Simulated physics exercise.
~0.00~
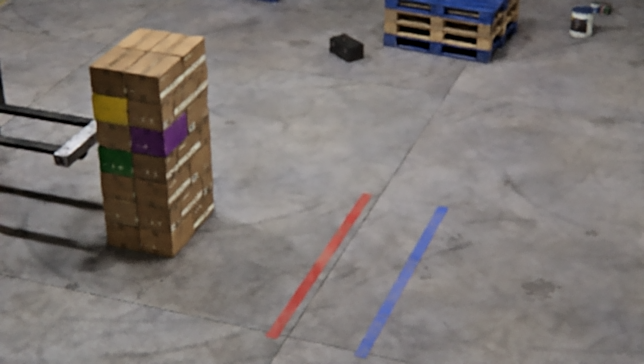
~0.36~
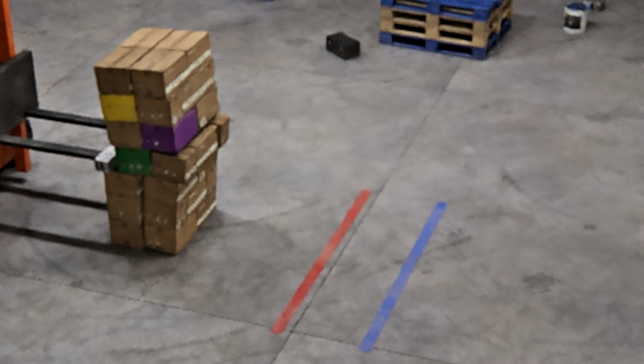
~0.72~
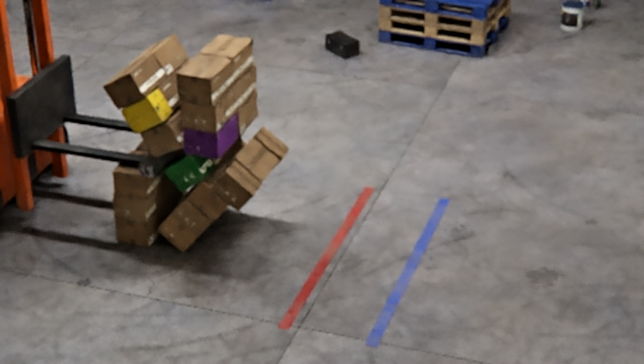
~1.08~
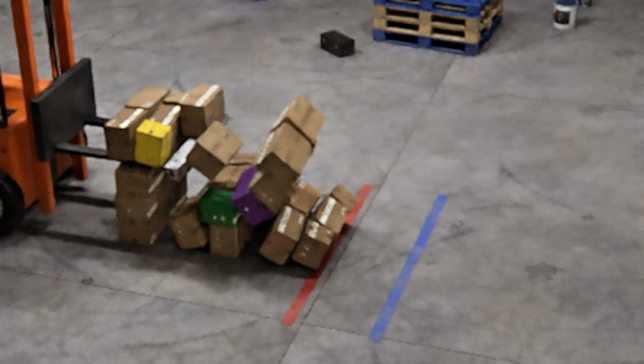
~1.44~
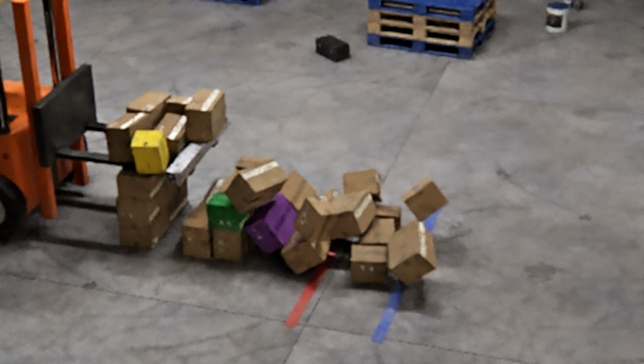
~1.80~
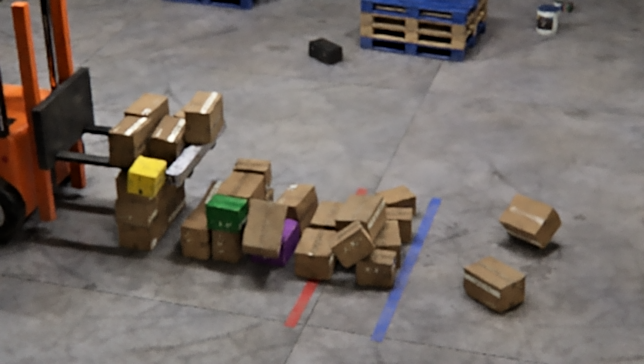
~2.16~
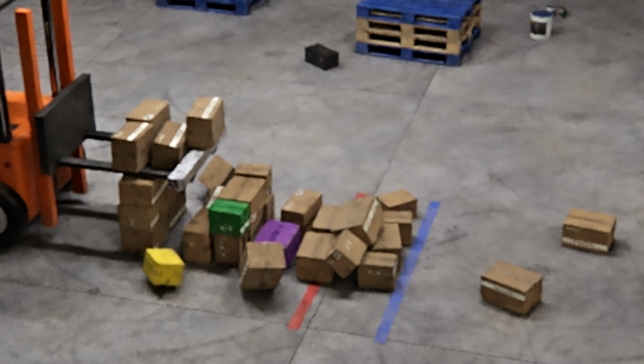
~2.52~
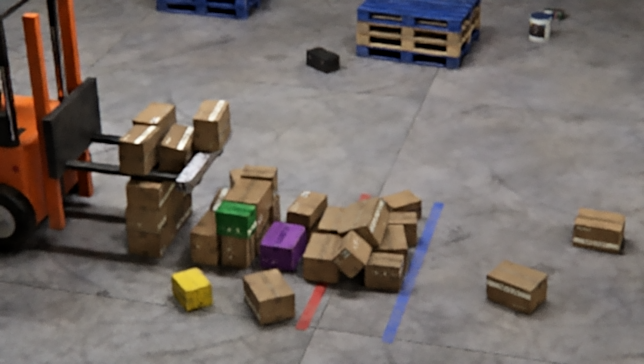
An orange lift truck pushes a level steel beam in from the left toward a tall stack of brown cartons on a grey concrete floor, seen from above. Yellow, purple and green cartons mark the stack, with red and blue lines to its right and pallets behind. The beam drives into the stack, which buckles and topples rightward. Cartons tumble across the red line, and two roll beyond the blue one. The truck stops with several cartons resting on top, then the yellow one drops to the floor. It settles short of the red line, near the green and purple cartons in the heap.
